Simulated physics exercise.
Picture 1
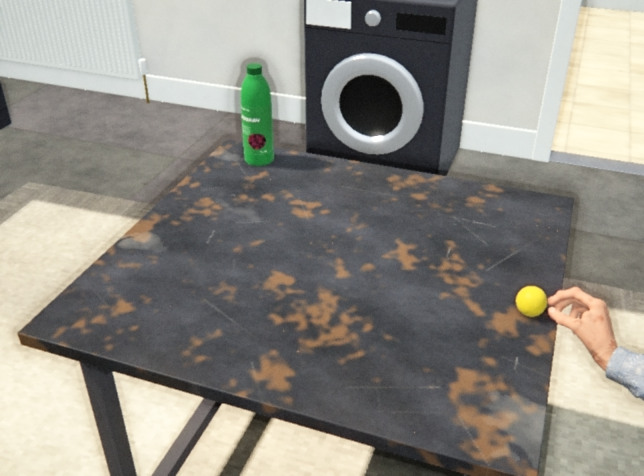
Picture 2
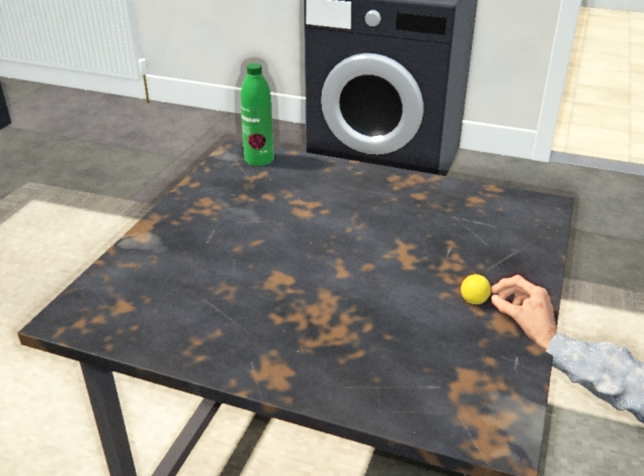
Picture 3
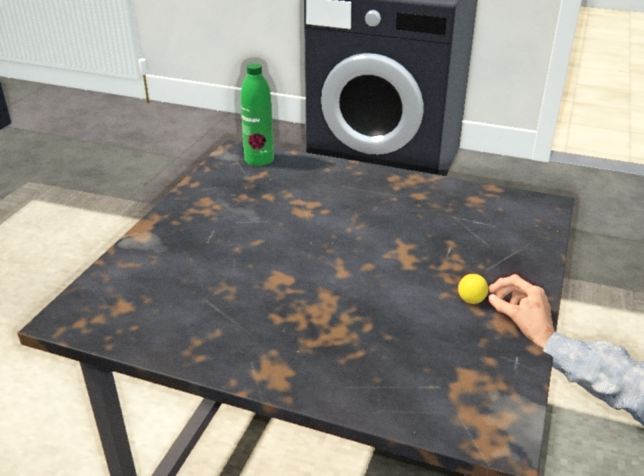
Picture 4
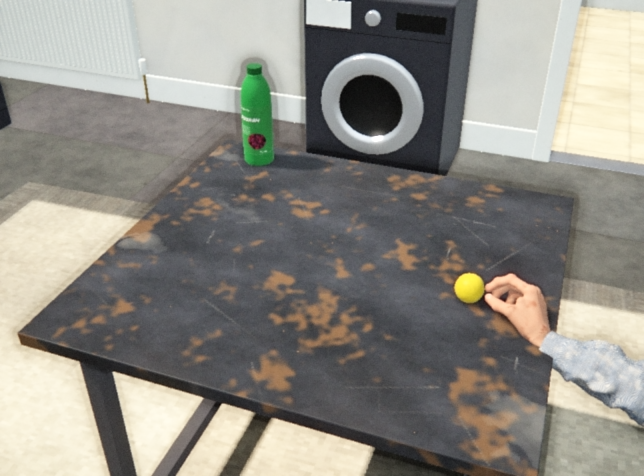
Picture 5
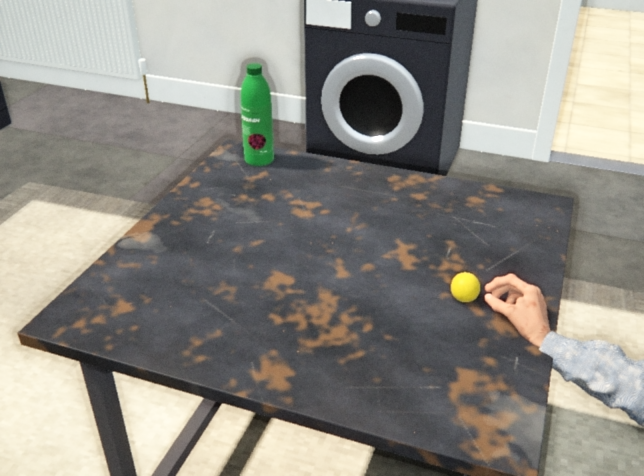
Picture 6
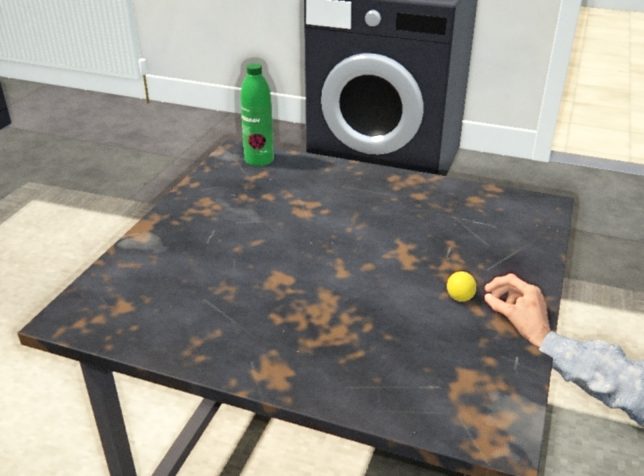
On a dark, rust-patched table, a hand pushing a yellow lemon leftward, then the lemon creeping slightly away from the fingers.
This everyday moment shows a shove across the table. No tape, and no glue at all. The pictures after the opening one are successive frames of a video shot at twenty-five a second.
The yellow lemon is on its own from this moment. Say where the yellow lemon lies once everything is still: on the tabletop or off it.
It halts before the edge.
Then, 0.10 s past the last view, yellow lemon displaced a little near (453, 285).
Then, 0.20 s past the last view, yellow lemon displaced about its own width near (446, 283).
Then, 0.40 s past the last view, yellow lemon displaced about its own width near (434, 281).
Then, 0.70 s past the last view, yellow lemon displaced about its own width near (426, 279).
Finally, moved from the start, yellow lemon. Final places as the last picture's camera would see them, yellow lemon near (426, 279).
